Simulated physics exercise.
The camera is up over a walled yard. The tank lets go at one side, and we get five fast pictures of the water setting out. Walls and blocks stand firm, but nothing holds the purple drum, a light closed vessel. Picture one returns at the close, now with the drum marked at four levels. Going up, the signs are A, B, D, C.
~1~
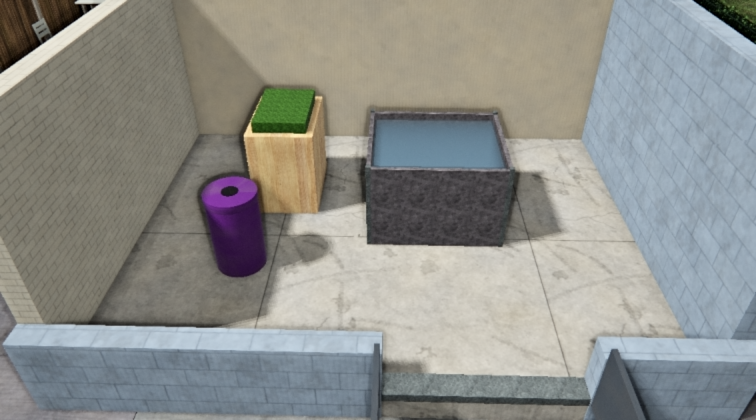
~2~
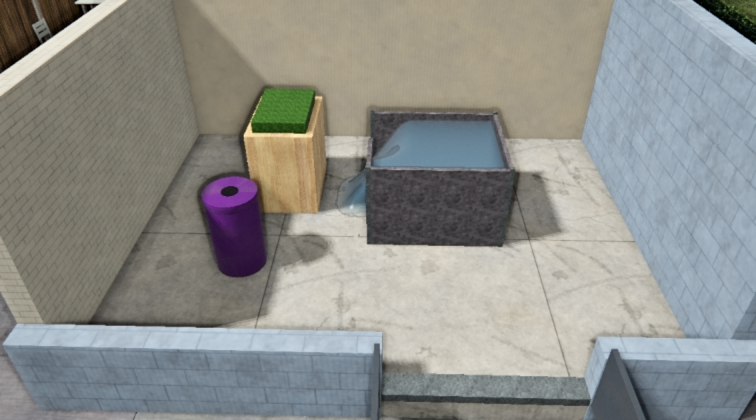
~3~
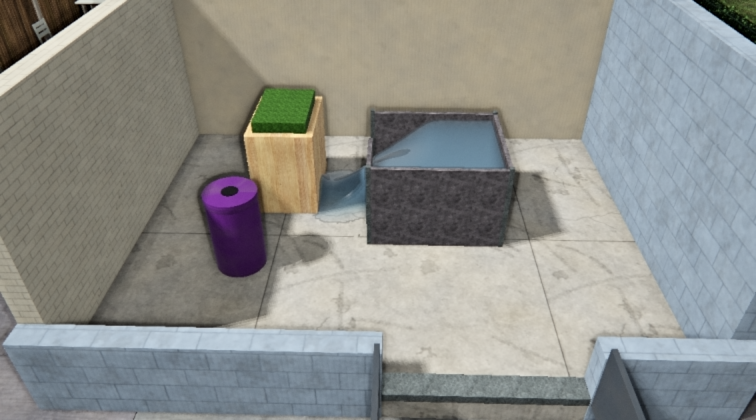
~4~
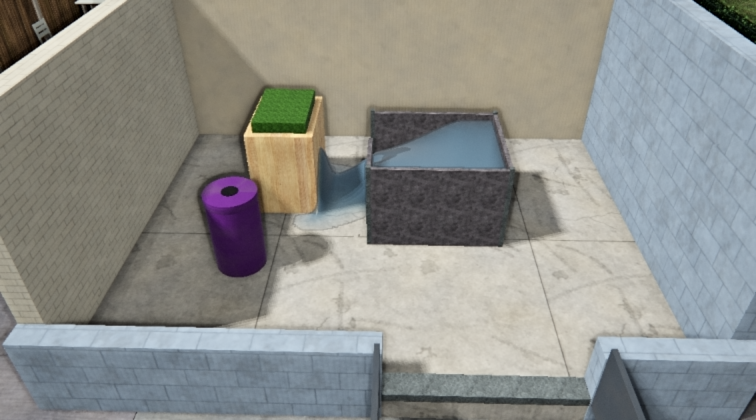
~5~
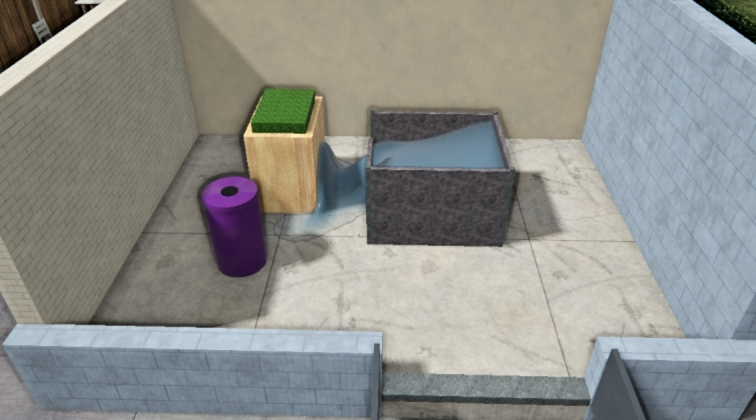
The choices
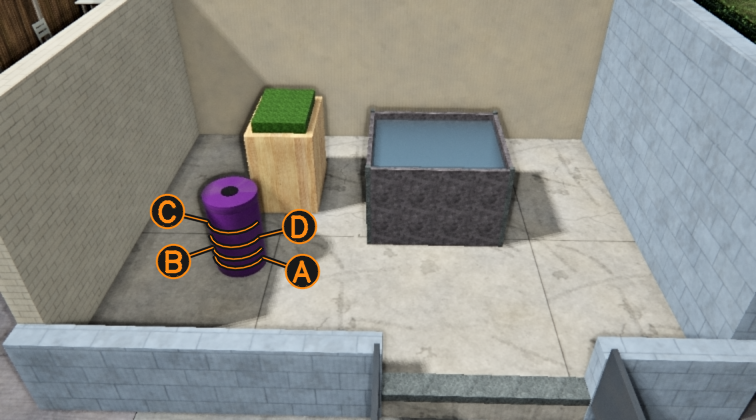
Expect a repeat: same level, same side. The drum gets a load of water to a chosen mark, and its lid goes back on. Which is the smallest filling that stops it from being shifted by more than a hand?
Use mark A.
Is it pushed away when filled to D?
No.
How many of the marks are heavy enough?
All of the four.
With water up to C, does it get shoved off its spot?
No, that is safe.
In orange, A at (235, 268); B at (233, 259); C at (228, 232); D at (231, 247); from the bottom up A, B, D, C.
If A is chosen, it does not move.
If B is chosen, it does not move.
If C is chosen, it does not move.
If D is chosen, it does not move.
